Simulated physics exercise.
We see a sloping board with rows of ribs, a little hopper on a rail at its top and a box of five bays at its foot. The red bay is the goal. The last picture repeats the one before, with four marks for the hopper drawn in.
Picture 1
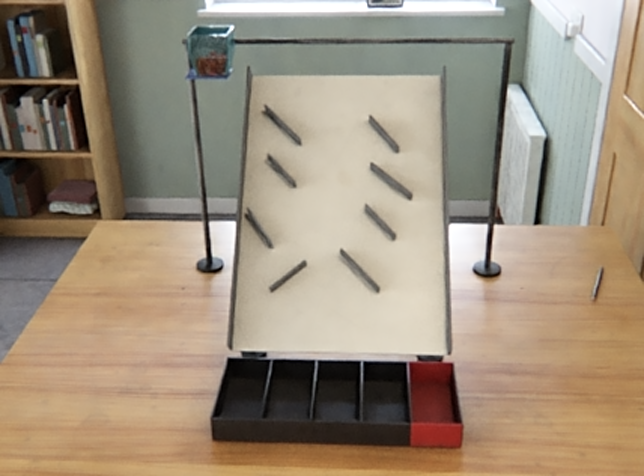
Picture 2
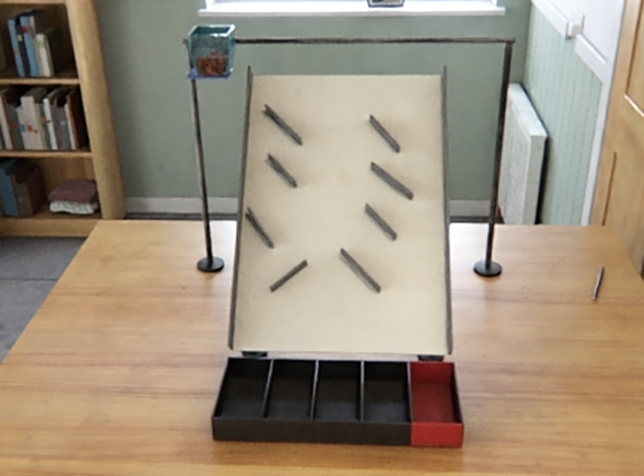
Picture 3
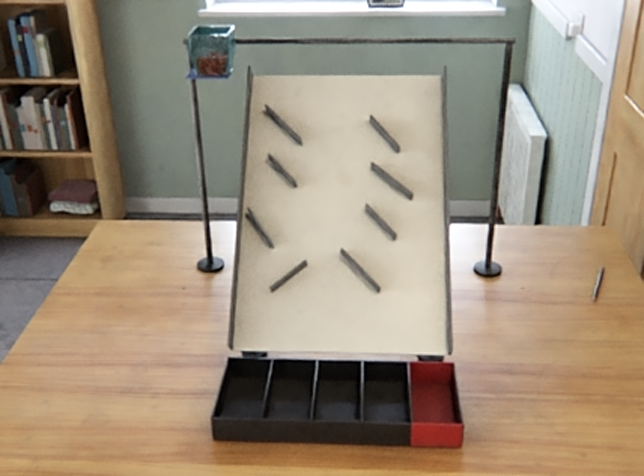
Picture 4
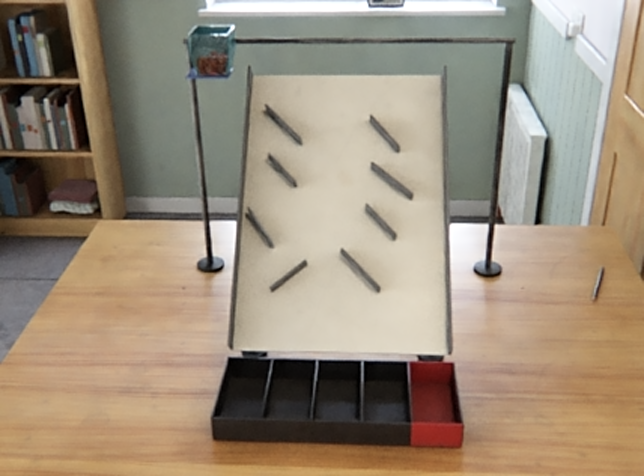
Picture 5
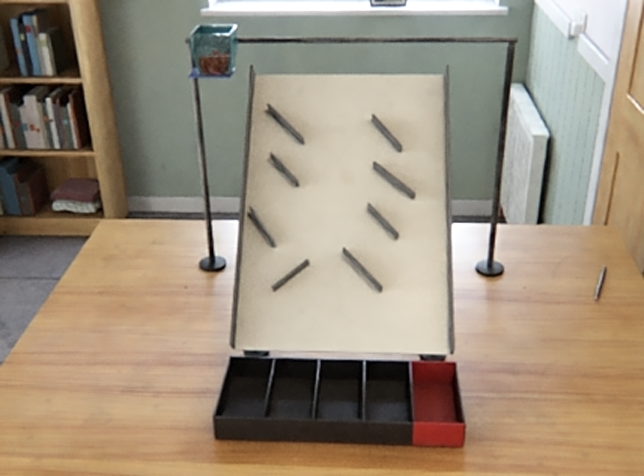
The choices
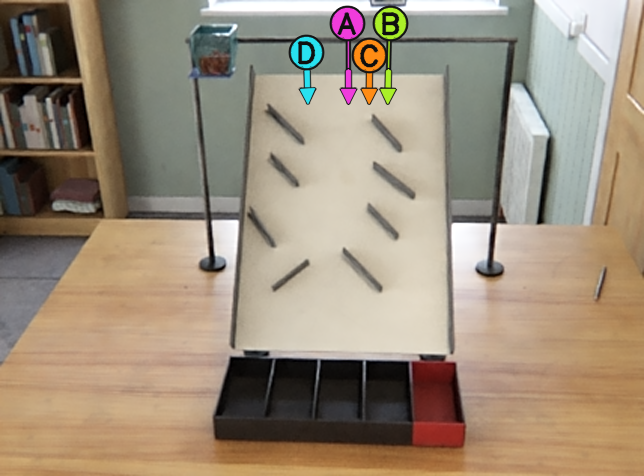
At the start, a small glass hopper with reddish-brown contents sits at the left end of a dark rail above a sloping board with angled ribs. Below is a box of five empty bays, the rightmost red. Nothing on the board moves; only the view shifts very slightly by the end.
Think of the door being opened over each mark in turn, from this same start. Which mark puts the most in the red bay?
Best: B.
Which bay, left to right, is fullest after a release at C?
The fifth.
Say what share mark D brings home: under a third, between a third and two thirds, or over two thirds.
It is under a third.
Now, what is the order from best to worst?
B, C, A, D.
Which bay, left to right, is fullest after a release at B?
It is the fifth one.
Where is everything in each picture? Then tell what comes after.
The first frame shows hopper (214, 66), kidney beans, door shut.
The second frame shows ribs (265, 104) to (301, 139), (370, 115) to (399, 147), (268, 153) to (295, 182).
The third frame shows ribs (372, 162) to (413, 194), (248, 207) to (272, 243), (366, 204) to (396, 235).
The fourth frame shows ribs (270, 288) to (306, 260), (341, 248) to (380, 288).
The fifth frame shows red bay (439, 433), number 5 of 5 from the left.
On the marked copy, mark A meets the board at (348, 98); mark B meets the board at (387, 98); mark C meets the board at (369, 98); mark D meets the board at (307, 98).
For mark A, roughly a third in the red bay, roughly two thirds in other bays.
For mark B, almost all in the red bay, about a tenth in other bays.
For mark C, roughly half in the red bay, roughly half in other bays.
For mark D, roughly a quarter in the red bay, the larger part in other bays.
